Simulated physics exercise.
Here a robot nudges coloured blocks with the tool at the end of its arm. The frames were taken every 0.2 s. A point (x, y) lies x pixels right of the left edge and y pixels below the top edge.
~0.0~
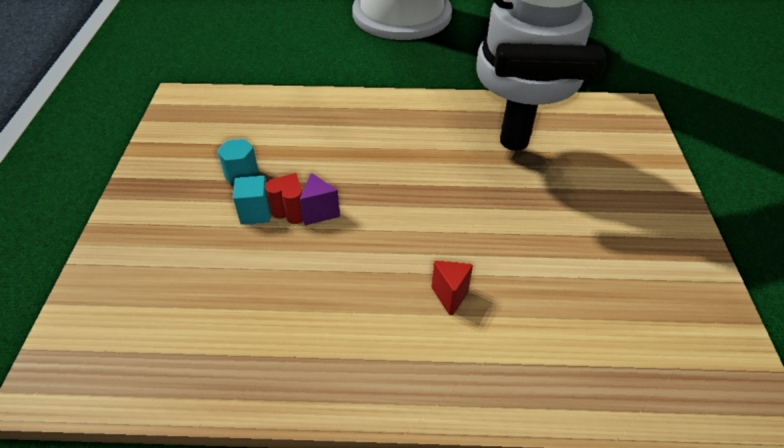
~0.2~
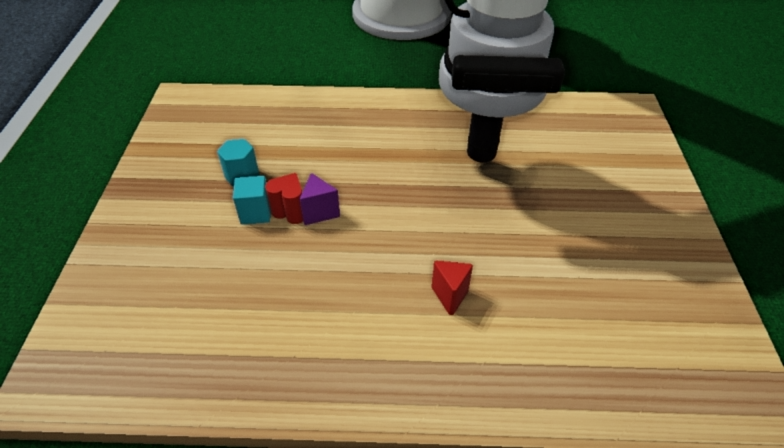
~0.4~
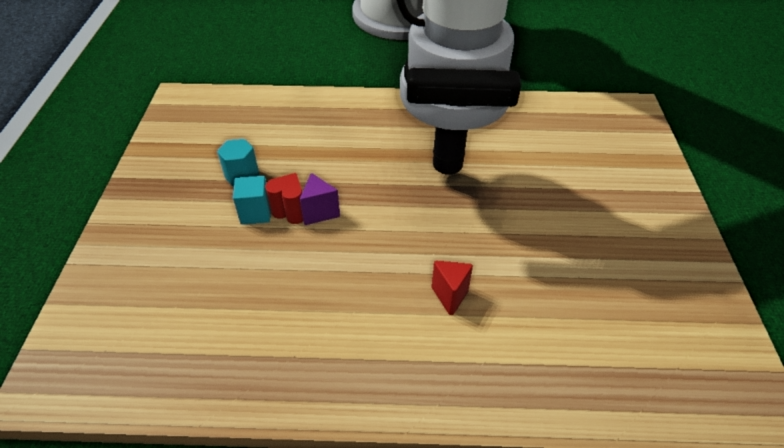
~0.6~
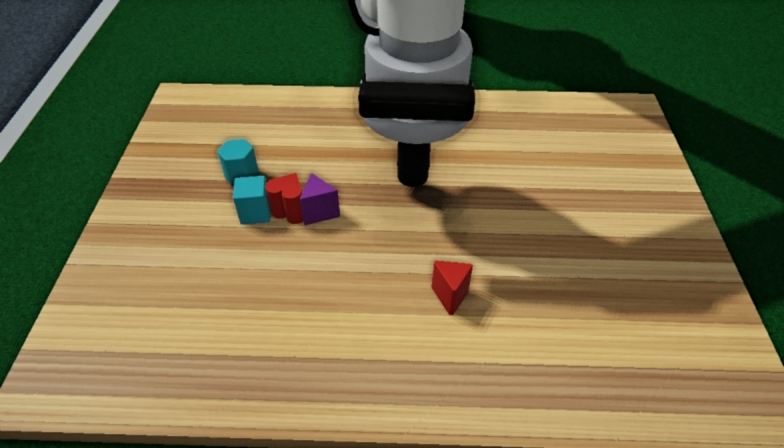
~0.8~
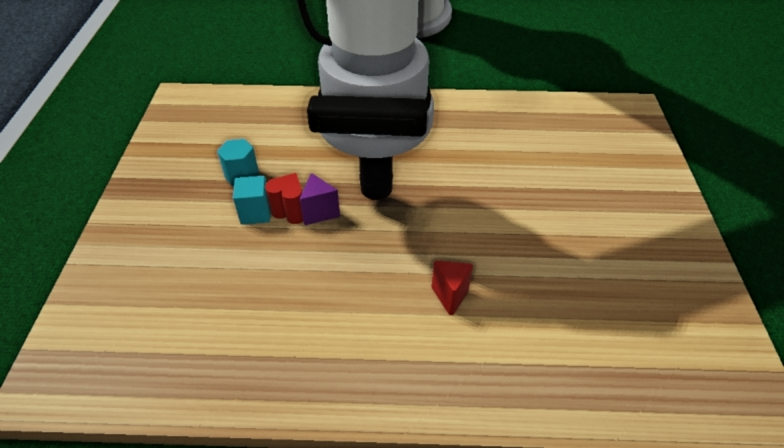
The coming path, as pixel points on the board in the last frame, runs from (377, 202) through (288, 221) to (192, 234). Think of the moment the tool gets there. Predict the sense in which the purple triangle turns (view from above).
It rotates counterclockwise.
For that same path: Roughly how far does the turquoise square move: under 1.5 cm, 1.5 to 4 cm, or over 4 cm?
Shift of over 4 cm.
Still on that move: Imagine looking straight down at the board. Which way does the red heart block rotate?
Its spin: Clockwise.
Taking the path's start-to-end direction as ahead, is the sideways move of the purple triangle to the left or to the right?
It's pushed left.
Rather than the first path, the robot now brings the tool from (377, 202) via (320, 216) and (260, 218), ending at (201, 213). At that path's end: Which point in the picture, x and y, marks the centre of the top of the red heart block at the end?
The middle of the upper face of the red heart block will lie at about (170, 174) in the picture.
On the path given first. One third of the way, tool (316, 204); turquoise square (243, 185), turned 15° anticlockwise; red heart block (273, 187), turned 55° clockwise; purple triangle (289, 202), turned 25° clockwise.
Two thirds of the way, tool (253, 215); turquoise square (206, 175); red heart block (232, 183), turned 70° clockwise; purple triangle (225, 215).
At the end, tool (188, 223); turquoise six-sided block in place; turquoise square (195, 168), turned 20° clockwise; red heart block (215, 182), turned 95° clockwise; purple triangle (189, 229), turned 50° anticlockwise.
